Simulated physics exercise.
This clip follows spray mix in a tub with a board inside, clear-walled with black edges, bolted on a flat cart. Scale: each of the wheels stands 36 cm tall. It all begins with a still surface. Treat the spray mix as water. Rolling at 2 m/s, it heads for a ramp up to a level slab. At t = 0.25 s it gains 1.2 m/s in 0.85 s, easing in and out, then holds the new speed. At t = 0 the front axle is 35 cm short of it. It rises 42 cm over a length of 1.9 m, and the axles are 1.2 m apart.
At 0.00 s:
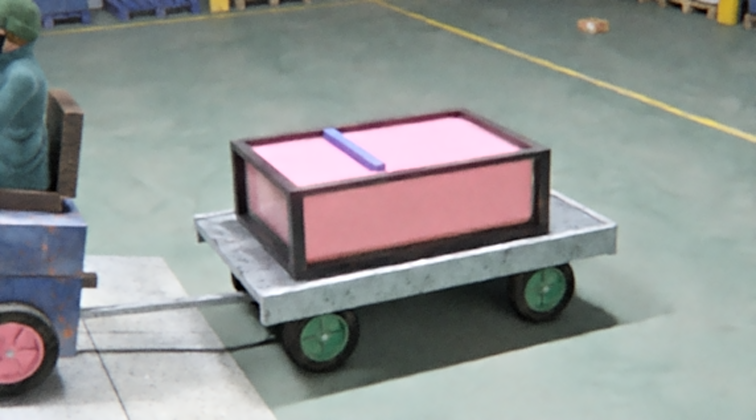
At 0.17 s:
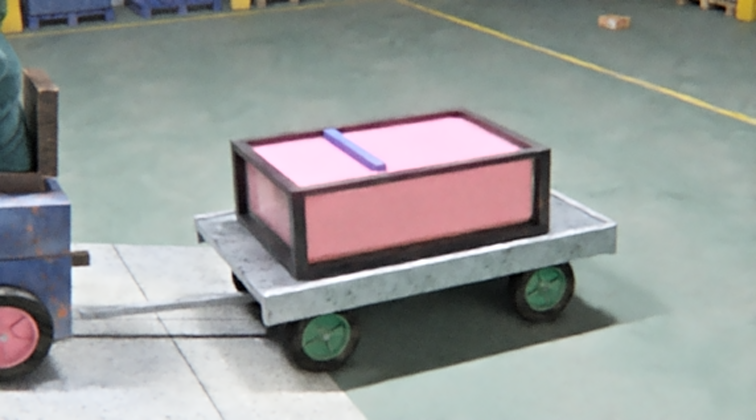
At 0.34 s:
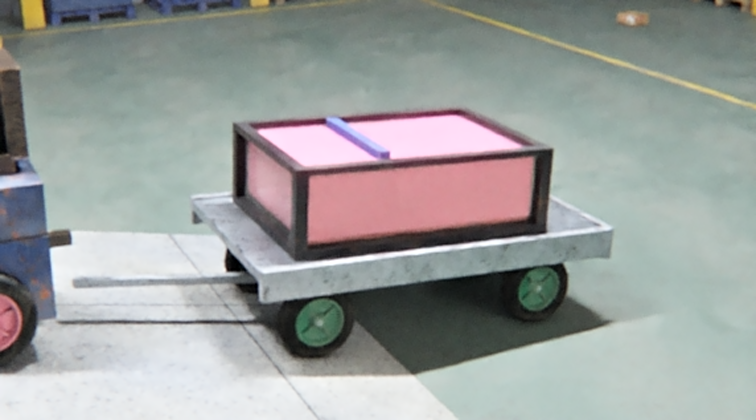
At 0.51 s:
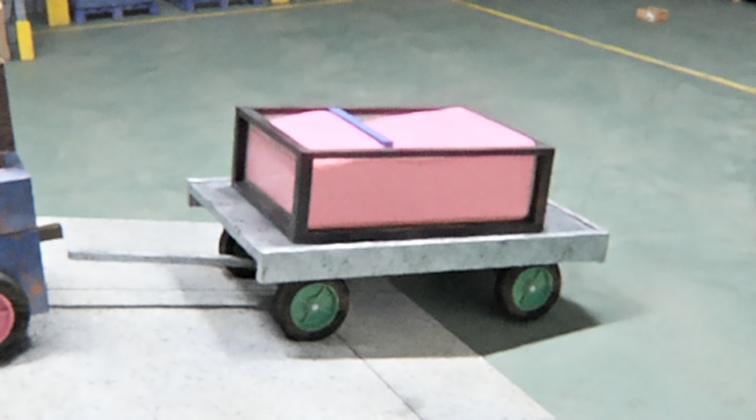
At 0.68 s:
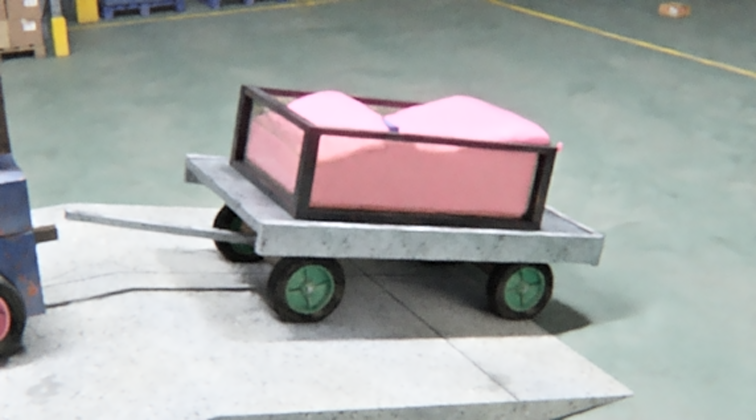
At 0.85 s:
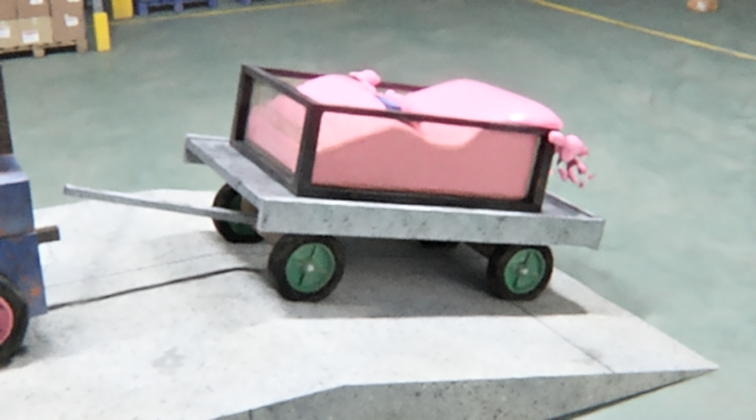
A cart carrying a tub rolls up a ramp as pink liquid spills over the back.
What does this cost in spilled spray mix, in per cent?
About 16 per cent.
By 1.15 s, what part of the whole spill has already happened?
About 60 per cent.
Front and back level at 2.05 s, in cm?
About 30 cm in front and 32 cm behind.
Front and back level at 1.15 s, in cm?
About 22 cm in front and 50 cm behind.
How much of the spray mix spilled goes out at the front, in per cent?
About 0 per cent.
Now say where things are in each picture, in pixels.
In the first frame, the surface is at (311, 183) by the front wall; at (508, 151) by the back wall; it lies level with the rim line; board top at (381, 164); the front is on the left, levels are read along the near wall; a wheel hub at (549, 291).
In the second frame, the surface is at (312, 184) by the front wall; at (508, 151) by the back wall; it lies level with the rim line.
In the third frame, the surface is at (511, 146) by the back wall; it lies level with the rim line; the tank is 4° nose up.
In the fourth frame, the surface is at (514, 136) by the back wall; it climbs 5° towards the back; the tank is 8° nose up.
In the fifth frame, the surface is at (322, 153) by the front wall; at (520, 122) by the back wall; it climbs 11° towards the back; the tank is 13° nose up.
In the sixth frame, the surface is at (323, 140) by the front wall; at (525, 87) by the back wall; it climbs 19° towards the back; a wheel hub at (528, 273); the tank is 14° nose up; spray mix is coming over the back.
By 1.15 s the surface is 21 cm up at the front and 49 cm at the back; 10 per cent is out, over the back.
By 1.65 s the surface is 24 cm up at the front and 31 cm at the back; 16 per cent is out, over the back.
By 2.05 s the surface is 30 cm up at the front and 32 cm at the back; 16 per cent is out, over the back.
By 4.47 s 16 per cent is out, over the back, 51 of 314 litres.
